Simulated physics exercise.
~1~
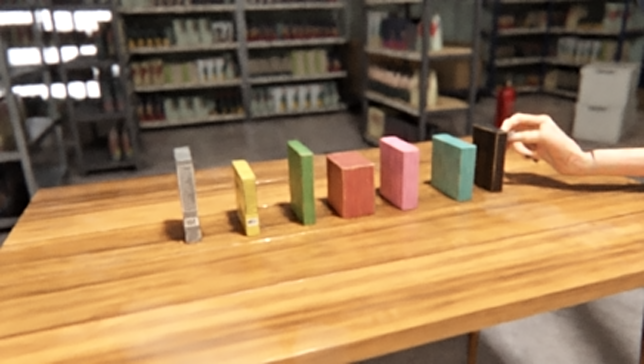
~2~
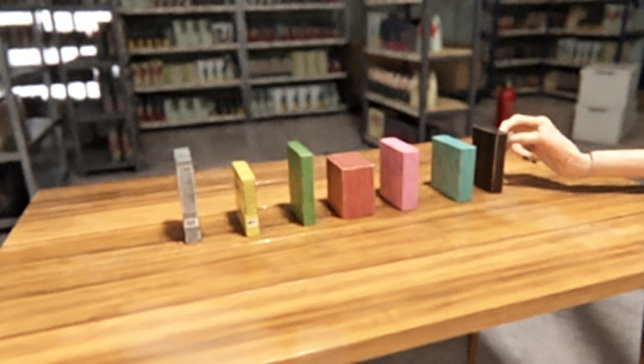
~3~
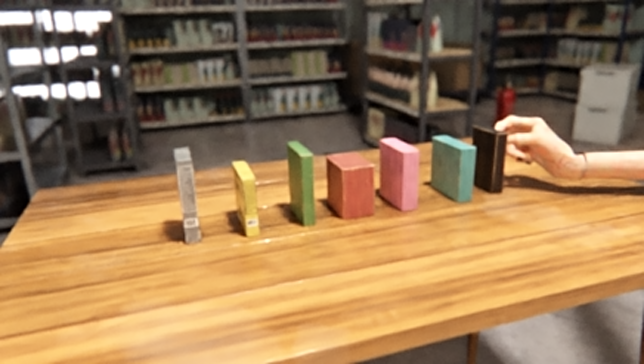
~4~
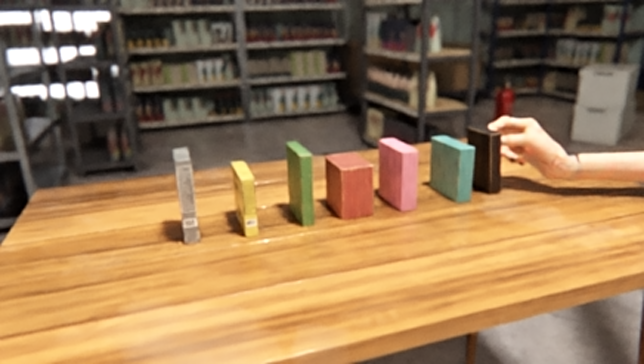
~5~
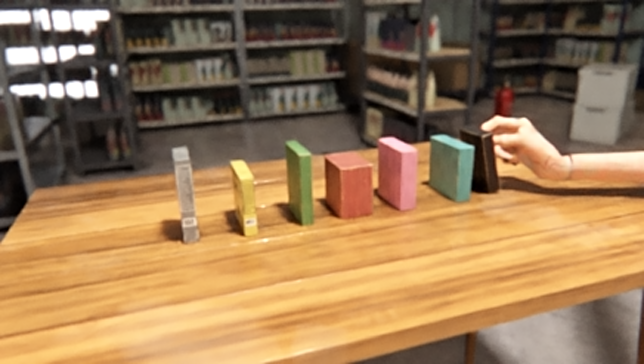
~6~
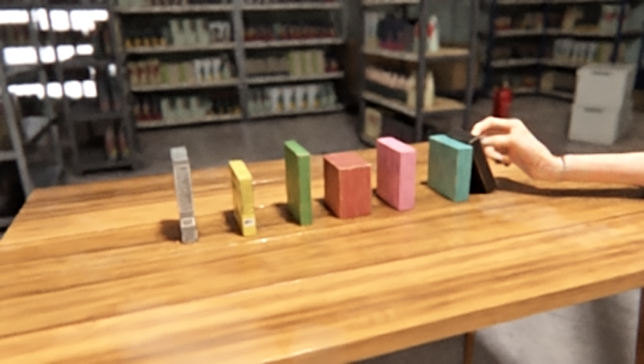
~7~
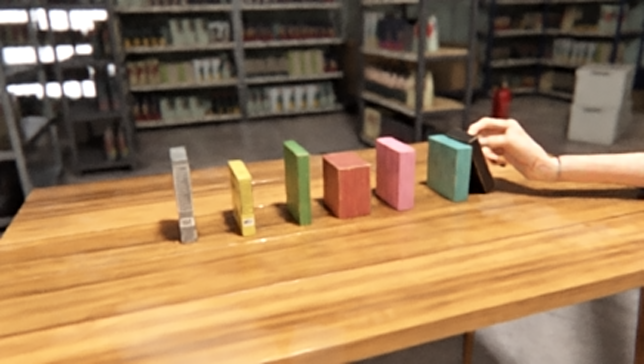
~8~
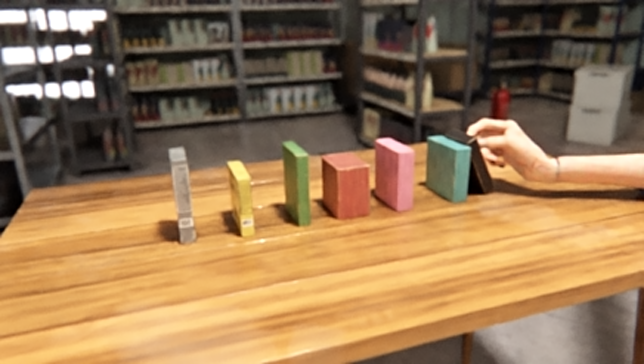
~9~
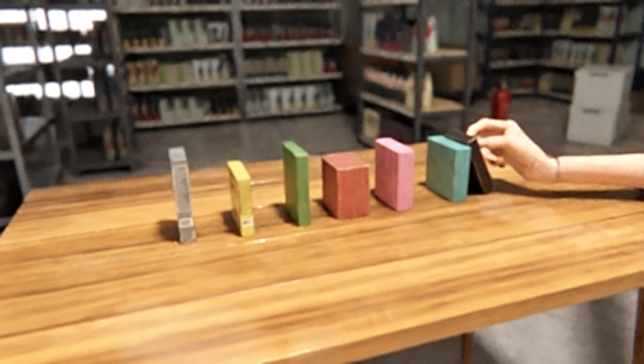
A hand tipped the black block at the right end of a row of colorful upright blocks on a wooden table, and it leaned left against the teal one, which stayed standing, as did all the others, with the hand still at the black block.
